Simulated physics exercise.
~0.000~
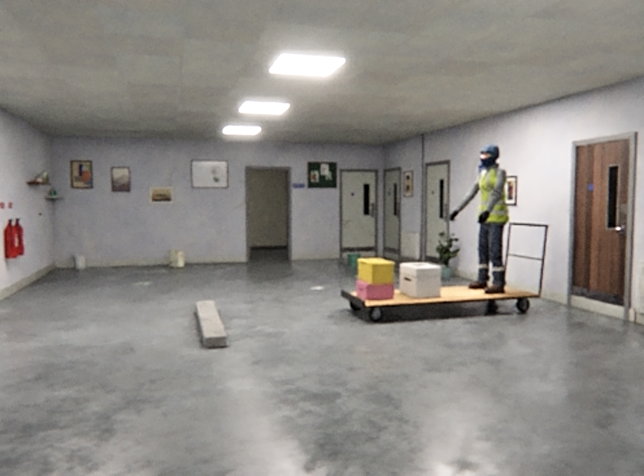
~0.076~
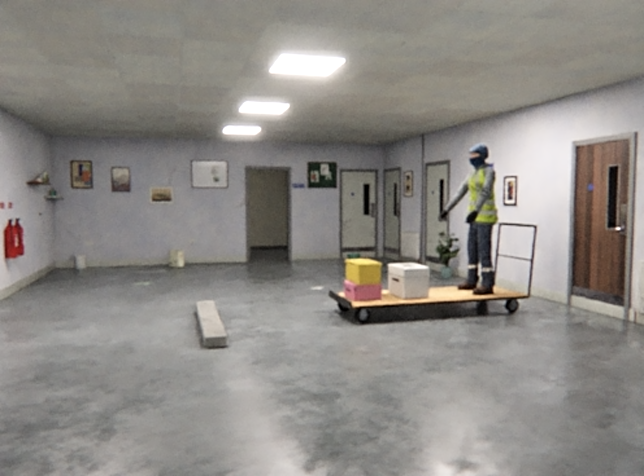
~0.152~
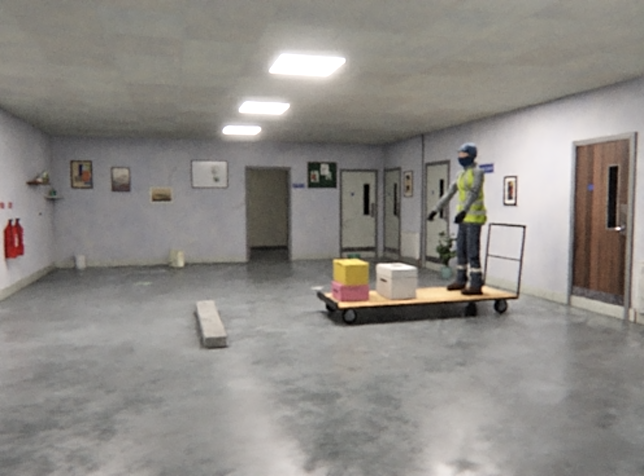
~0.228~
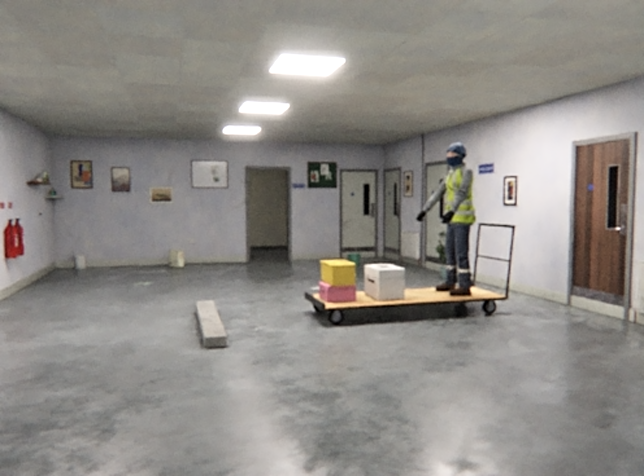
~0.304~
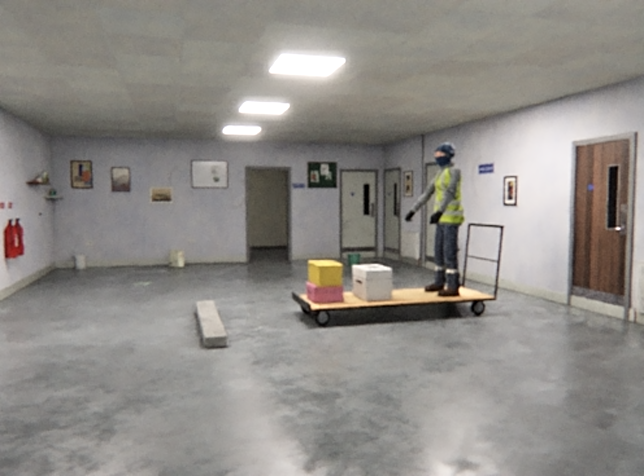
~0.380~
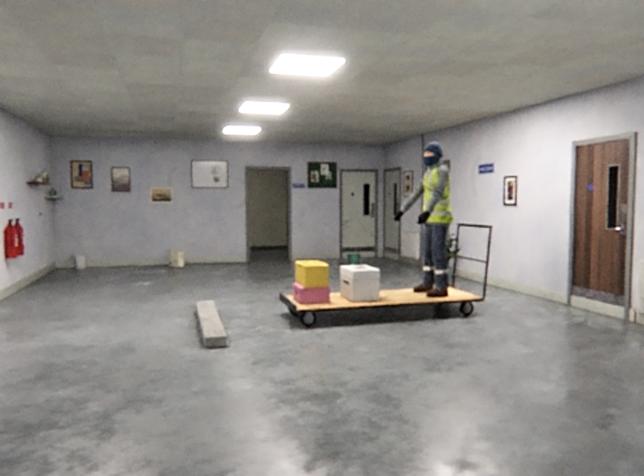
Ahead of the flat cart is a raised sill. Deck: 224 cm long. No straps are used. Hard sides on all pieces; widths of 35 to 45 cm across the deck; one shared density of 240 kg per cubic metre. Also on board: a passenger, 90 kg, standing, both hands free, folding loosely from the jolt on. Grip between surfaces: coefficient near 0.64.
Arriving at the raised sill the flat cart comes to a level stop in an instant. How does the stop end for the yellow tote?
Seems to me it will wind up outside the bed.
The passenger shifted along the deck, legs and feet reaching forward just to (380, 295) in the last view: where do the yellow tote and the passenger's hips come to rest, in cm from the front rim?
The yellow item goes over by 60 cm, but the hips stay 40 cm behind the front rim.
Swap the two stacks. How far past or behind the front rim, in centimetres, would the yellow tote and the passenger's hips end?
Result: Yellow 50 cm behind rim; hips 80 cm behind rim.
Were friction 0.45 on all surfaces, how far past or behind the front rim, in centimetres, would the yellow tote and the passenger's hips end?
With that grip, yellow stops 80 cm past and the hips 80 cm behind the front rim.
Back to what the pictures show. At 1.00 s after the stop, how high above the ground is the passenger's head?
Roughly 50 cm above the ground.
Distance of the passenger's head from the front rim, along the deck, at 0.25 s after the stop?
Roughly 130 cm behind the front rim.
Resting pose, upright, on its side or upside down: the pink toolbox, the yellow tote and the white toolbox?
The pink one ends right way up, the yellow one wrong way up and the white one right way up.
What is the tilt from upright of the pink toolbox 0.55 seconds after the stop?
About 0° from upright.
Impact comes at 0.79 s.
After 1.04 s the yellow tote is 5 cm past the rim, tilted 30°, near (206, 280) in the last picture's view.
After 1.34 s the yellow tote is 35 cm past the rim, tilted 110°, near (177, 312) in the last picture's view.
After 1.79 s the yellow tote is 55 cm past the rim, tilted 180°, near (157, 318) in the last picture's view.
When all is still (2.0 s), past the rim, yellow tote; behind it, white toolbox, pink toolbox and the passenger's hips.
